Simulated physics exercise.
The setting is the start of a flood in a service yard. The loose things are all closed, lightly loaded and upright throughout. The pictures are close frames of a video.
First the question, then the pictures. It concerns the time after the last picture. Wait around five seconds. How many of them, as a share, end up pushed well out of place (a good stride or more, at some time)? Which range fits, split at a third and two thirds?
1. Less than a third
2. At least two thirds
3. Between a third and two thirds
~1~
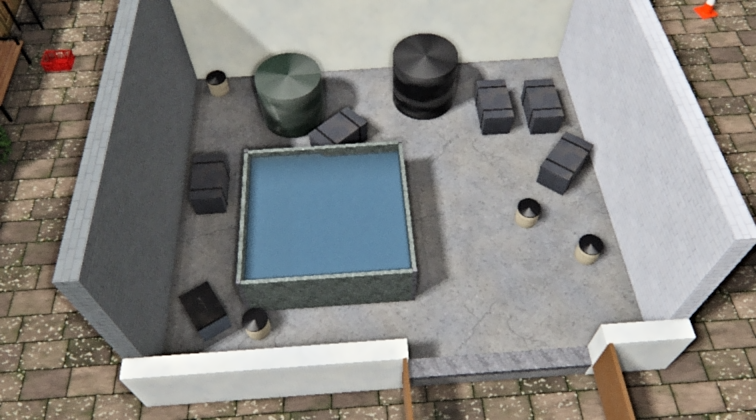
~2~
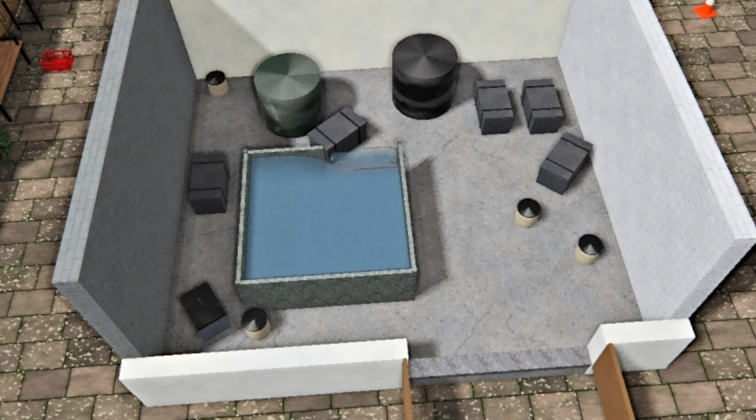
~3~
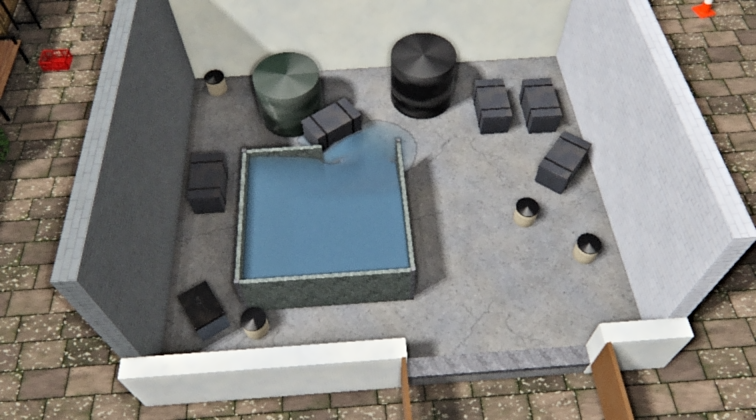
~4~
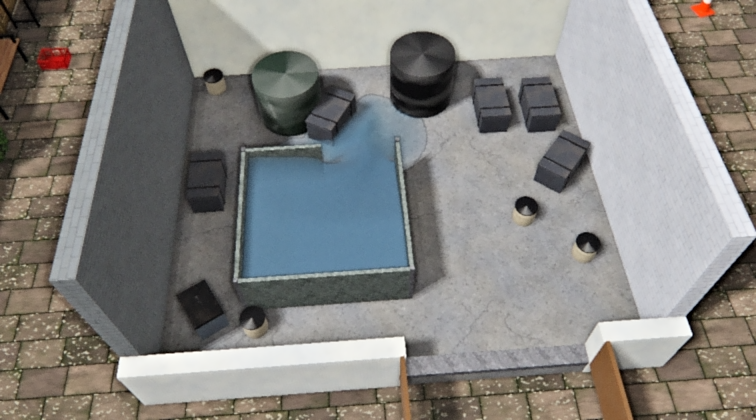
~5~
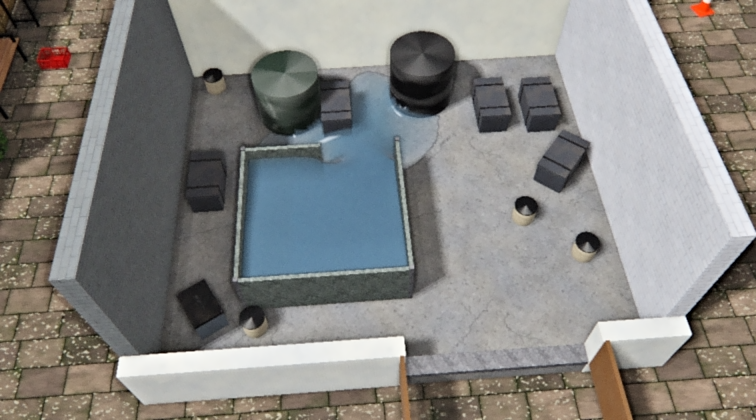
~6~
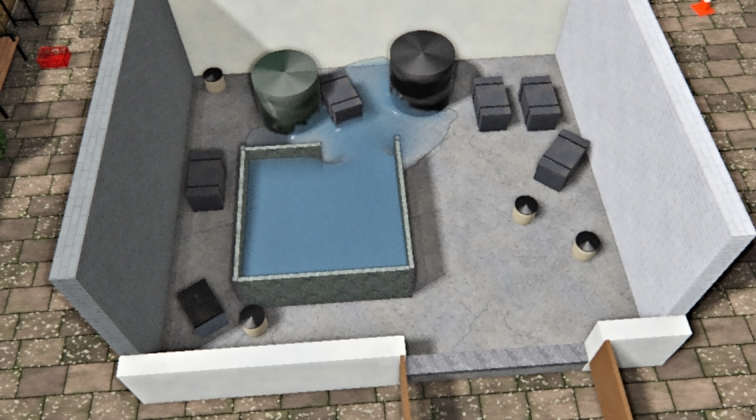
The answer is 2.
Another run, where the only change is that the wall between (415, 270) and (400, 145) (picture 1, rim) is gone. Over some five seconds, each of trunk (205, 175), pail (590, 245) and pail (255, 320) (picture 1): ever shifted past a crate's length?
In turn: Stayed within it, moved that far, stayed within it.
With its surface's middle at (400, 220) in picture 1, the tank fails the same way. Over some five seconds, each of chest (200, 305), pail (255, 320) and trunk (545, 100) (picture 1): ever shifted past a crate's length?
The first: Did not travel far; the second: Did not travel far; the third: Travelled far enough.
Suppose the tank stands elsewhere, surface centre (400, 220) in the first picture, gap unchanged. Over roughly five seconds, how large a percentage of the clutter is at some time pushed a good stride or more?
Close to 80 in a hundred.
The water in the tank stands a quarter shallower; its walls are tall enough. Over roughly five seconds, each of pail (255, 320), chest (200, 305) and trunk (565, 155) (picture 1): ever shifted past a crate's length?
Per item, in order: Missed the mark; missed the mark; cleared the mark.
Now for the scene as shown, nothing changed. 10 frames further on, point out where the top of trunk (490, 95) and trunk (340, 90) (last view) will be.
First top about at (535, 89); second top about at (296, 49).
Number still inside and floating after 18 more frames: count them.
The answer would be 4.
A moment on, 1 of 10 are well off their spots; 1 afloat.
Next, 2 of 10 are well off their spots; 3 afloat.
Later, 5 of 10 are well off their spots; 4 afloat.
In the end, 8 of 10 are well off their spots, and 8 have been at some point; 6 afloat.
